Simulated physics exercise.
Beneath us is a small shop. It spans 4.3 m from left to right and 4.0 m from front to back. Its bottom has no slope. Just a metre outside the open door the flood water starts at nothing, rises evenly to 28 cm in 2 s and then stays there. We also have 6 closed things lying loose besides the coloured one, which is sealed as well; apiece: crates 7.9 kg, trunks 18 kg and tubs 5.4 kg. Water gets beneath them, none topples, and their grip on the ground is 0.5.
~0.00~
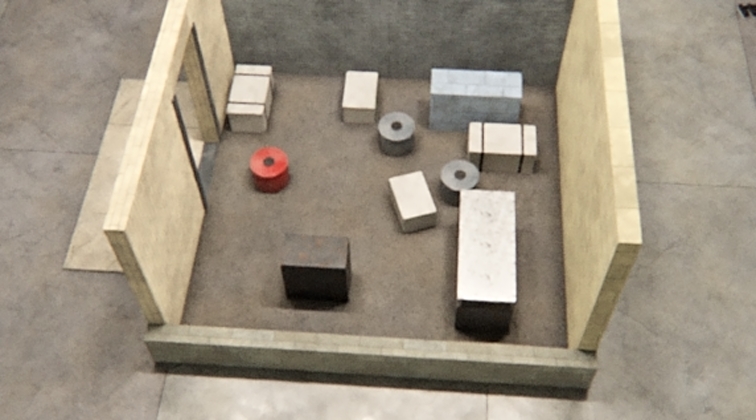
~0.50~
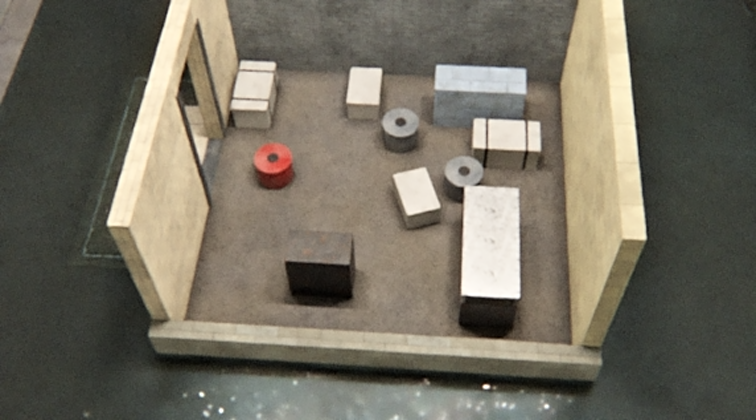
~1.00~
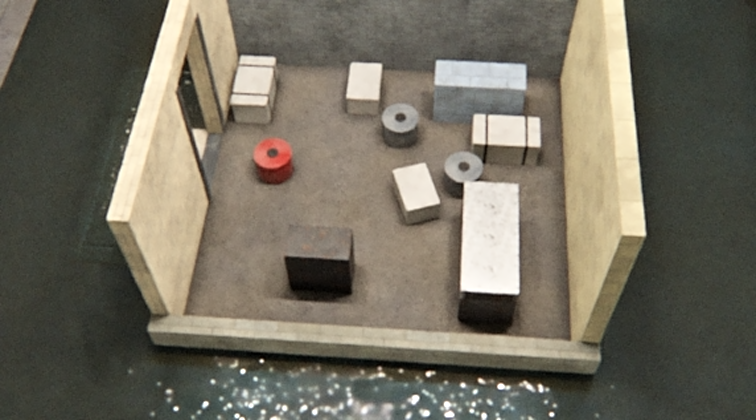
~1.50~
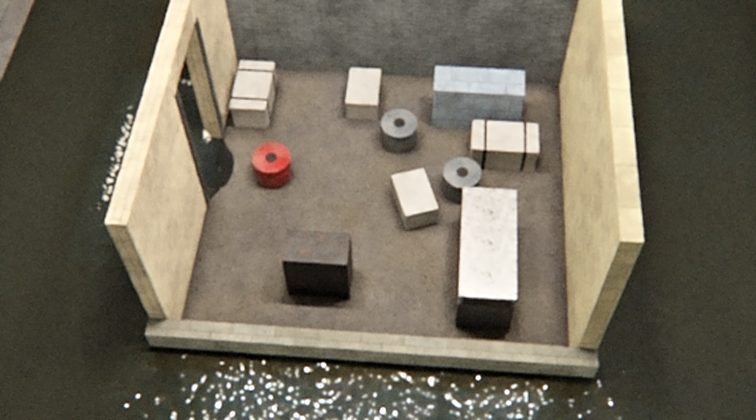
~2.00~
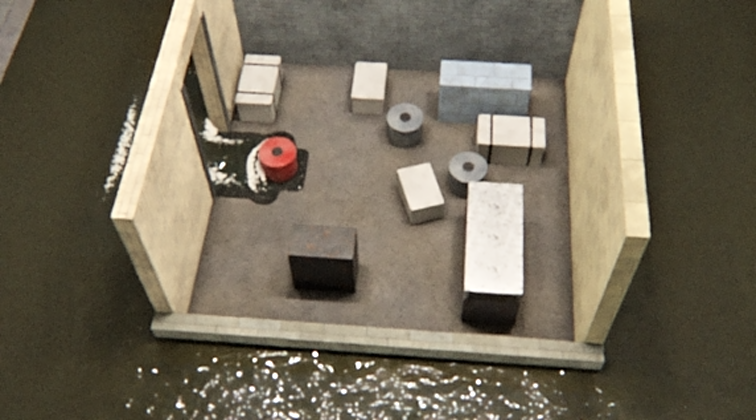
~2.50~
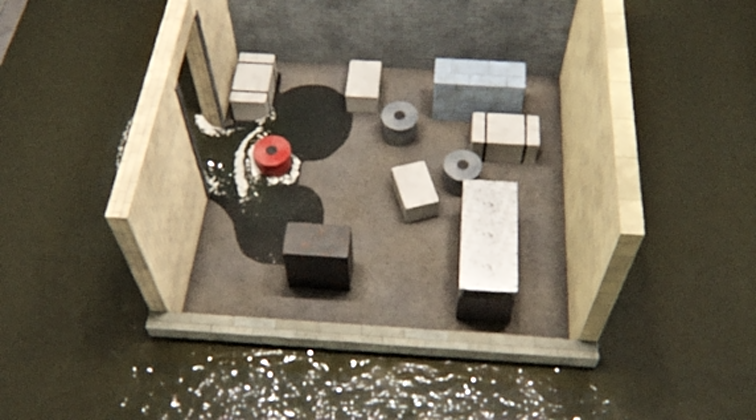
The video shows a small walled shop from above, holding pale trunks, grey tubs and a red tub, as dark water surrounds it, then enters through the left doorway and spreads around the red tub while the objects stay put.
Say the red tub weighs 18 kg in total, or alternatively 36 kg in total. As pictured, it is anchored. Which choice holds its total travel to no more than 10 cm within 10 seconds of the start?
The heavier weight still falls short.
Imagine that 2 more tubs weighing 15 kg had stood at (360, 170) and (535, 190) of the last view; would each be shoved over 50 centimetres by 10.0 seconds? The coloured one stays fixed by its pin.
Below, beyond.
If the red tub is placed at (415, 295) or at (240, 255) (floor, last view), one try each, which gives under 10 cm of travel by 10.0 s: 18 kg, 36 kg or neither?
Only the heavy mass does it, then the light mass does it.
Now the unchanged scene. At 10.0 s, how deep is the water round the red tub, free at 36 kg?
14 cm, roughly.
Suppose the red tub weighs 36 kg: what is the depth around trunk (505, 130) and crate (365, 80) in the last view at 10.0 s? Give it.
Roughly 11 and 16 cm.
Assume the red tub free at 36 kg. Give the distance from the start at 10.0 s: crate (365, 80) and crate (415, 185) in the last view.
Net displacement, in order: 80 cm; 100 cm.
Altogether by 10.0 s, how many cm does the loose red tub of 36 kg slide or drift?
Total distance: Near 40 cm.
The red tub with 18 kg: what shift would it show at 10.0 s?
Close to 200 centimetres.
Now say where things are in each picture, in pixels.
In the first frame, the red tub at (269, 162) rests on the ground; water covers 0.0 m2; 0 of 7 have shifted.
In the second frame, the red tub at (273, 158) rests on the ground; 0.0 m2 under water; 0 of 7 have shifted.
In the third frame, the red tub at (273, 153), on the bottom; 0.0 m2 under water; 0 of 7 have shifted.
In the fourth frame, the red tub at (271, 158), on the bottom; water covers 0.1 m2; 0 of 7 have shifted.
In the fifth frame, the red tub at (277, 152), on the bottom; water covers 0.7 m2; 0 of 7 have shifted.
In the sixth frame, the red tub at (272, 150) rests on the ground; water covers 2.7 m2; 0 of 7 have shifted.
After 3.5 s the red tub would be 117 cm from its start with 18 kg and 41 cm from its start with 36 kg; 8 cm of water round it then.
After 4.5 s the red tub would be 151 cm from its start with 18 kg and 41 cm from its start with 36 kg; 8 cm of water round it then.
After 7.0 s the red tub would be 173 cm from its start with 18 kg and 41 cm from its start with 36 kg; 10 cm of water round it then.
After 10.0 s the red tub would be 208 cm from its start with 18 kg and 41 cm from its start with 36 kg; 14 cm of water round it then.
